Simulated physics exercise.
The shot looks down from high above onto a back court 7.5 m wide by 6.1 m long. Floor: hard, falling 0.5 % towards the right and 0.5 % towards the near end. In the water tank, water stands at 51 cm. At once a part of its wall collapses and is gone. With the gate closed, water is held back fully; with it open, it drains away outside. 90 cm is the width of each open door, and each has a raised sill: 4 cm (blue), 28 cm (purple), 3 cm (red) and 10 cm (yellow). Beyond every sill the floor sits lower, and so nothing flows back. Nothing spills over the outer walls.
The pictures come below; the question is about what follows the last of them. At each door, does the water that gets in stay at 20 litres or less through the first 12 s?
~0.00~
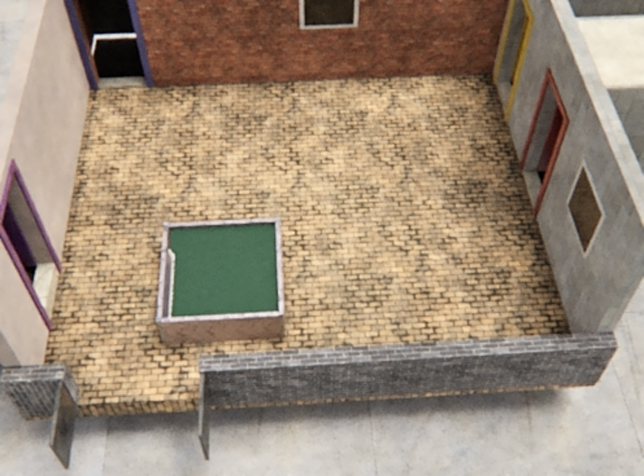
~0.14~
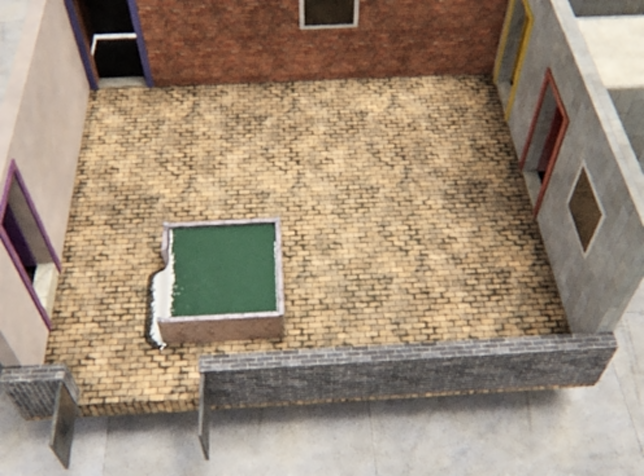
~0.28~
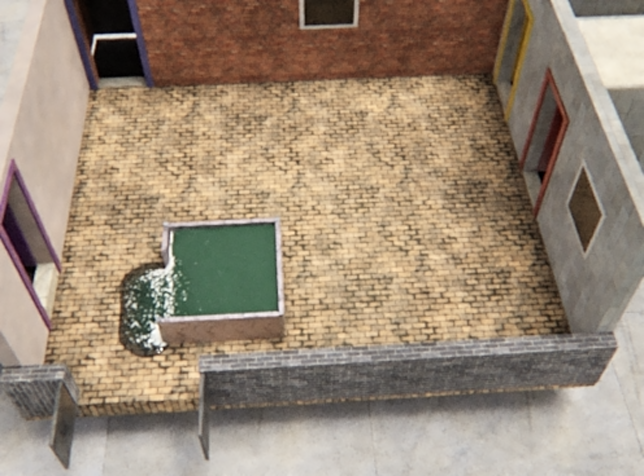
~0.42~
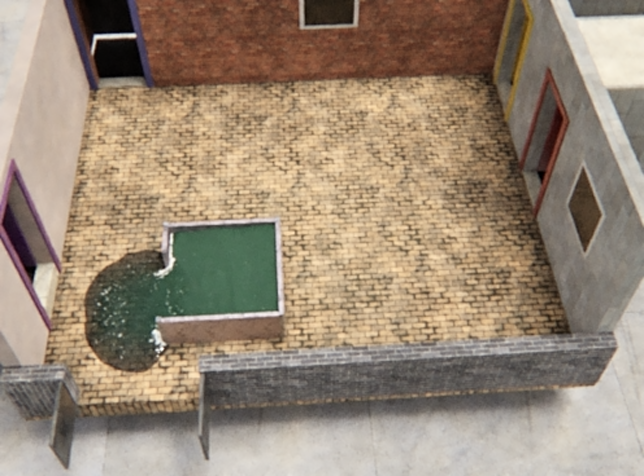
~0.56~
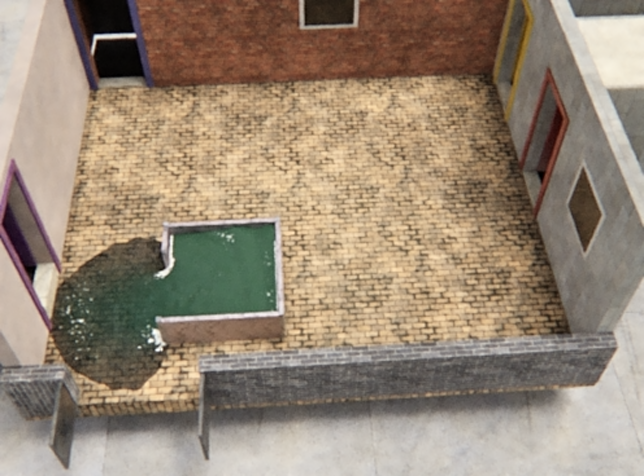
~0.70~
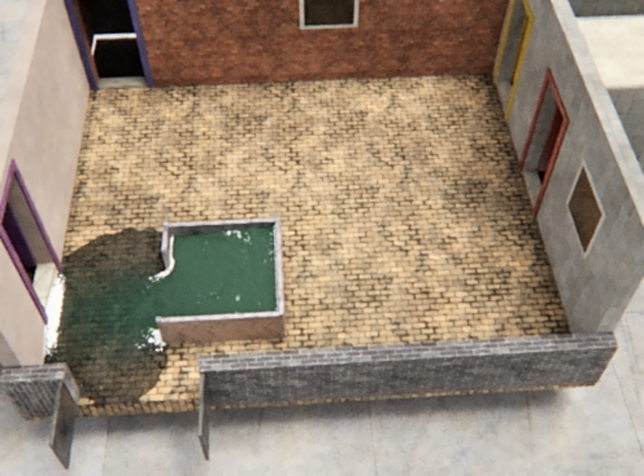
In the end blue door: Limit broken, purple door: Limit unbroken, red door: Limit unbroken, yellow door: Limit unbroken.
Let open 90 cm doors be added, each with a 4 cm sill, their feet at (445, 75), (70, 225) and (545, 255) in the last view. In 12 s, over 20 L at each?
So, in the order given, it's shy of the mark, then beyond the mark, then shy of the mark.
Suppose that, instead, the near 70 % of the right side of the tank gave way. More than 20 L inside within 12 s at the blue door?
Measured against that limit, the blue door stays within it.
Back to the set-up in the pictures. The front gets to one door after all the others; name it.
Lab note: Last arrival at the red door.
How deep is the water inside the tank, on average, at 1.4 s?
It averages close to 29 cm.
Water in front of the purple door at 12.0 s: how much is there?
About 2.5 cm deep.
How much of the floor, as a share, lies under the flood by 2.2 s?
Around 15 per cent wet.
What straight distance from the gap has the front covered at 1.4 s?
2.8 m.
After 1.4 s water covers 10 % of the floor and is deepest (42 cm) near (40, 391); blue door not reached, purple door 28 cm at the sill, 1 L in, red door not reached, yellow door not reached.
After 2.2 s water covers 15 % of the floor and is deepest (30 cm) near (40, 391); blue door not reached, purple door 24 cm at the sill, 3 L in, red door not reached, yellow door not reached.
After 3.5 s water covers 30 % of the floor and is deepest (16 cm) near (101, 331); blue door 9 cm at the sill, 2 L in, purple door 14 cm at the sill, 3 L in, red door not reached, yellow door not reached.
After 7.0 s water covers 40 % of the floor and is deepest (7 cm) near (40, 391); blue door 6 cm at the sill, 44 L in, purple door 6 cm at the sill, 3 L in, red door not reached, yellow door not reached.
After 12.0 s water covers 70 % of the floor and is deepest (4 cm) near (505, 126); blue door 2 cm at the sill, 49 L in, purple door 2 cm at the sill, 3 L in, red door 3 cm at the sill, 0 L in, yellow door 4 cm at the sill, 0 L in.
